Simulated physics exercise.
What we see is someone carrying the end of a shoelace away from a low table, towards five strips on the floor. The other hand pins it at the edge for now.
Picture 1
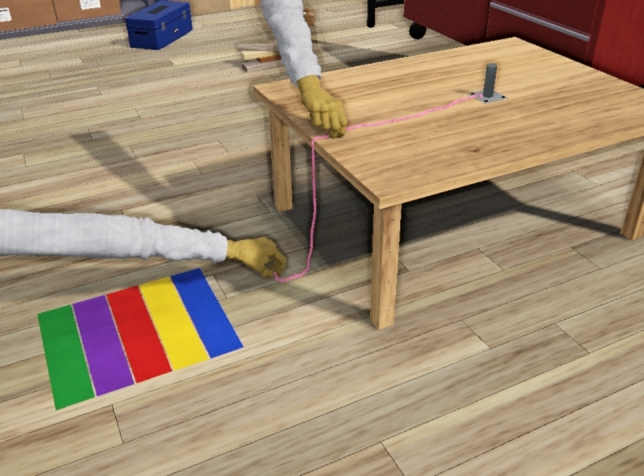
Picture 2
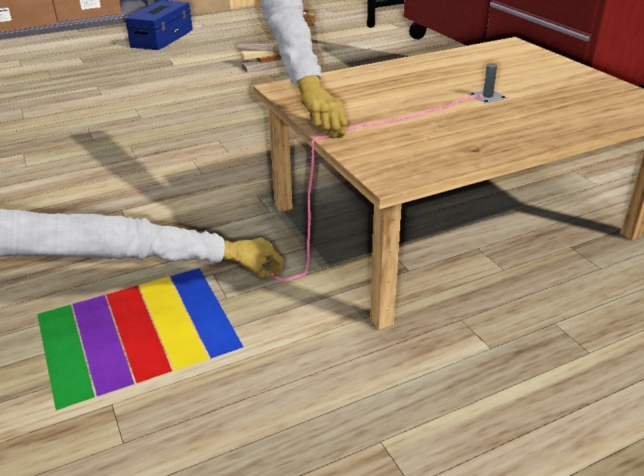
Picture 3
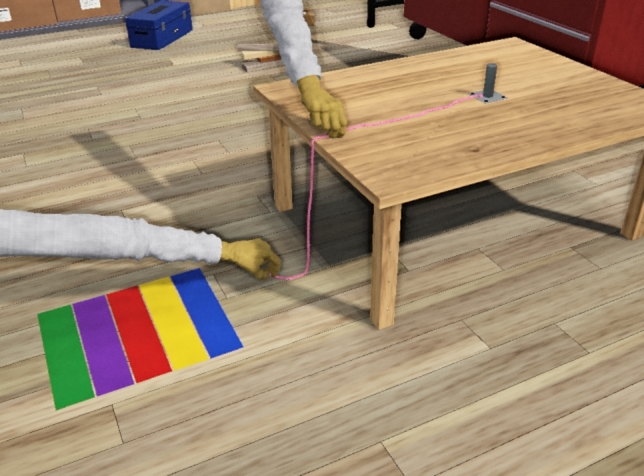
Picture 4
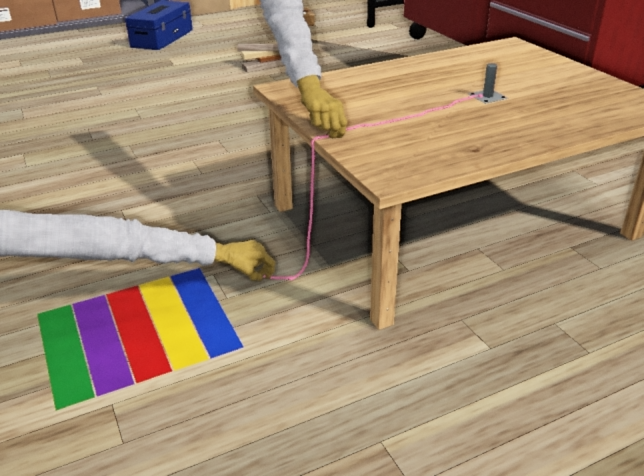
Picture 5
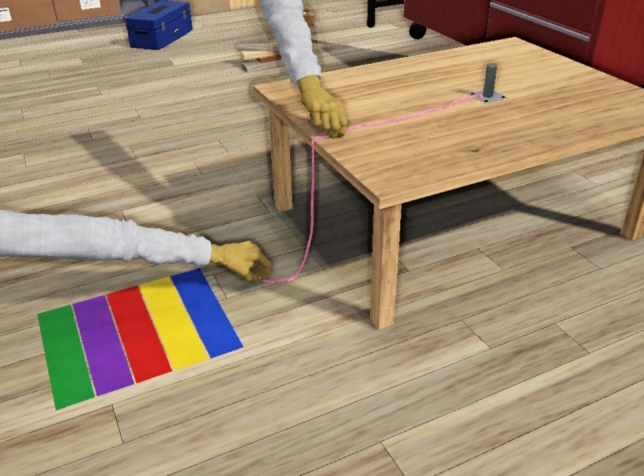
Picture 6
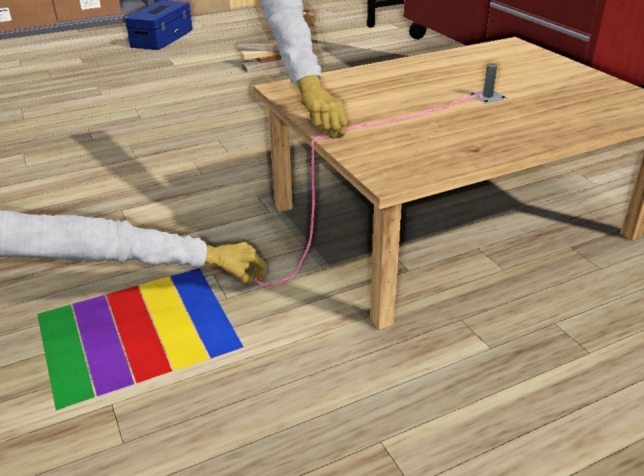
Gloved hand slowly drawing the end of a pink shoelace left near coloured floor strips, another pinning it at a table's edge.
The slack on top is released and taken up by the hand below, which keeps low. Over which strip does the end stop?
The end stops over the yellow strip.
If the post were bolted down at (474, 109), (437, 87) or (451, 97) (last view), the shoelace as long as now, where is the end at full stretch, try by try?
The places are (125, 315), (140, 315) and (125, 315).
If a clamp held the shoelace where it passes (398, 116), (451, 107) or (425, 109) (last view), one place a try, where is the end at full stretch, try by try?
About (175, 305), (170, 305) and (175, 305).
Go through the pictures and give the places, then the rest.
In the first picture, end (275, 273); blue (219, 336); yellow (184, 348); red (148, 359); purple (110, 372); green (71, 384).
In the second picture, end (272, 274); shoelace through (459, 101) (415, 116) (357, 127) (313, 155) (309, 214) (308, 266).
In the third picture, end (270, 275).
In the fourth picture, end (264, 276); shoelace through (459, 101) (415, 116) (357, 127) (313, 155) (311, 213) (304, 267).
In the fifth picture, end (260, 278).
In the sixth picture, end (255, 279); shoelace through (459, 101) (415, 116) (357, 127) (313, 155) (313, 213) (299, 267).
Soon after, end near (235, 285); short of the strips.
After that, end near (194, 297); over blue.
At the stop, end near (170, 304); over yellow. It gets as far as the yellow strip.
